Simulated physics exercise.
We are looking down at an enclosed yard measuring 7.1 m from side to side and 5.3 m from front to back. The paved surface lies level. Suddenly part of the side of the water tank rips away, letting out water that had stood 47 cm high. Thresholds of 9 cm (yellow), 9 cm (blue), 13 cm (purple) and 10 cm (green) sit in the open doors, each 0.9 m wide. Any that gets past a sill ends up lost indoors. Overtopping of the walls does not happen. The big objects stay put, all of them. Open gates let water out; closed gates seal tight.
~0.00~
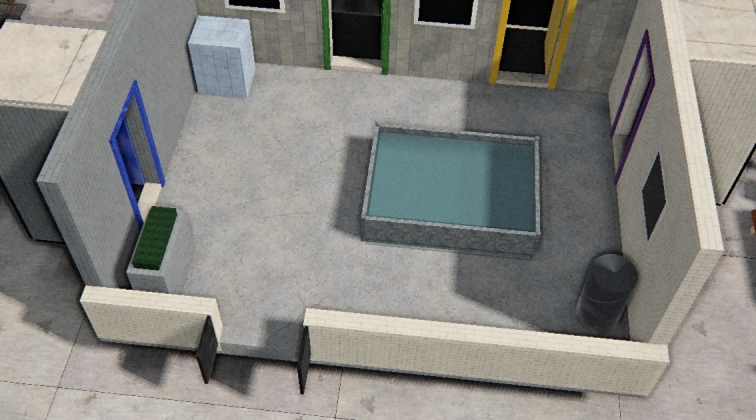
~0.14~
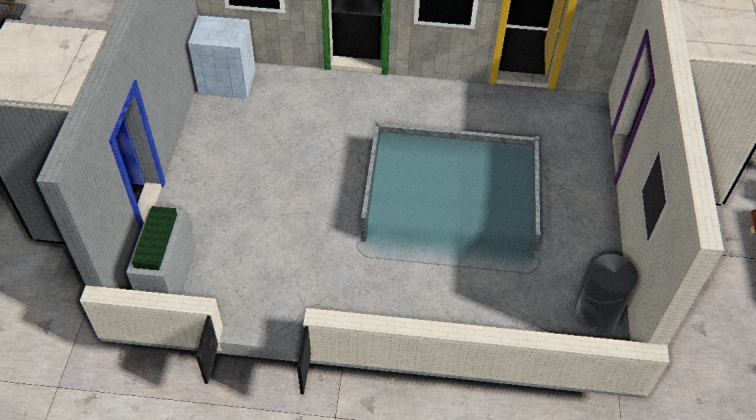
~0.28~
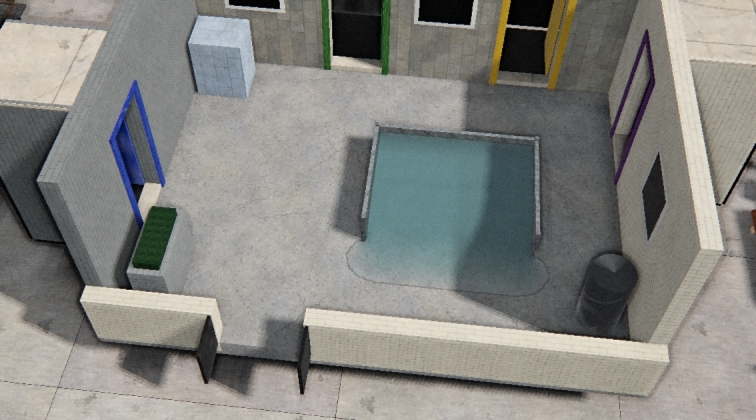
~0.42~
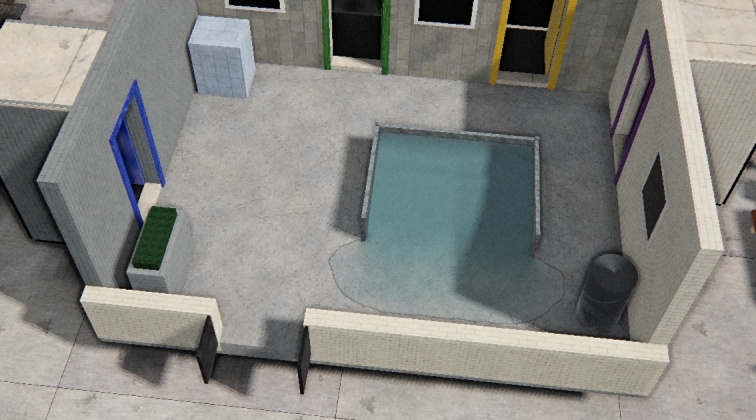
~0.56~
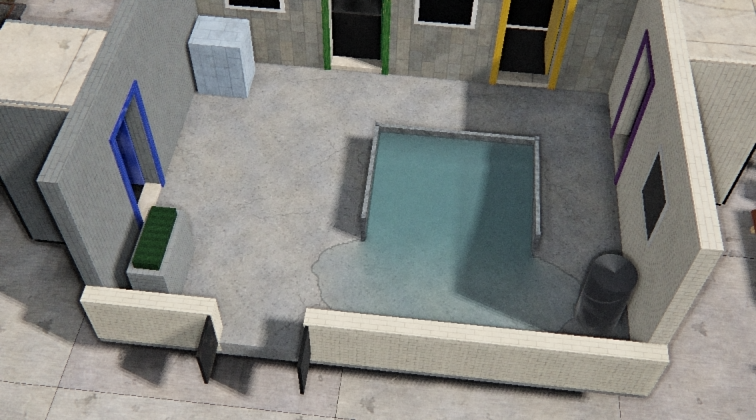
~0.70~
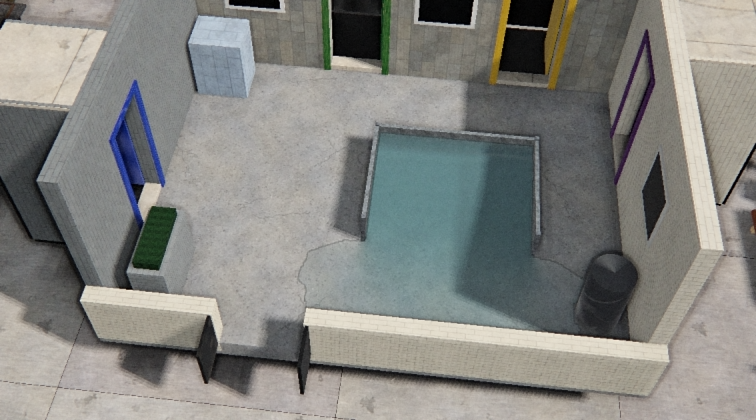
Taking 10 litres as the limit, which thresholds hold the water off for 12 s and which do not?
At the end, yellow door: Limit not crossed; blue door: Limit not crossed; purple door: Limit not crossed; green door: Limit not crossed.
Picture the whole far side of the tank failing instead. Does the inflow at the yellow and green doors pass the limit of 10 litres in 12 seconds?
Compared with the limit, yellow is higher and green is higher.
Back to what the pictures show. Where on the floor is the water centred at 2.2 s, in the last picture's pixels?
Centre: Approx. (449, 277) px.
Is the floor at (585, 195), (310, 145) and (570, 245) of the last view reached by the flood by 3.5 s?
First spot soaked, second bone dry, third soaked.
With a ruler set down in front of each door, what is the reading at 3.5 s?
Yellow 0 cm, blue 1 cm, purple 2 cm, green 0 cm.
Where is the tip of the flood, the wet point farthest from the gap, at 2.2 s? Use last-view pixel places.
Around (169, 321).
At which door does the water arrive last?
It would be the green one.
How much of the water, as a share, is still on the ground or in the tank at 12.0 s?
It comes to near 88 per cent.
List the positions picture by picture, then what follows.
The water tank at (453, 180) is whole and still, 47 cm deep, in the first frame.
Water pours out at (448, 239) and has run 1.3 m, to (533, 264); typically 9 cm deep outside, 47 cm at the water tank's back, in the second frame.
The front is at (542, 279), 1.5 m from the gap at (448, 241); 1.6 m2 of floor is under water; 47 cm left at the back of the water tank, in the third frame.
The front is at (546, 304), 1.7 m from the gap at (448, 241); 3.1 m2 of floor is under water; 47 cm left at the back of the water tank, in the fourth frame.
Water pours out at (448, 242) and has run 1.9 m, to (551, 326); typically 6 cm deep outside, 46 cm at the water tank's back, in the fifth frame.
The front is at a hidden place, 2.3 m from the gap at (448, 242); 5.5 m2 of floor is under water; 40 cm left at the back of the water tank, in the sixth frame.
After 1.4 s water covers 25 % of the floor and is deepest (36 cm) near (442, 338); yellow door not reached, blue door not reached, purple door not reached, green door not reached.
After 2.2 s water covers 25 % of the floor and is deepest (38 cm) near (627, 357); yellow door not reached, blue door not reached, purple door not reached, green door not reached.
After 3.5 s water covers 50 % of the floor and is deepest (30 cm) near (628, 369); yellow door not reached, blue door not reached, purple door 2 cm at the sill, 0 L in, green door not reached.
After 7.0 s water covers 90 % of the floor and is deepest (12 cm) near (186, 121); yellow door 8 cm at the sill, 3 L in, blue door 5 cm at the sill, 1 L in, purple door 3 cm at the sill, 0 L in, green door 4 cm at the sill, 0 L in.
After 12.0 s water covers 100 % of the floor and is deepest (10 cm) near (613, 344); yellow door 3 cm at the sill, 3 L in, blue door 4 cm at the sill, 1 L in, purple door 4 cm at the sill, 0 L in, green door 8 cm at the sill, 0 L in.
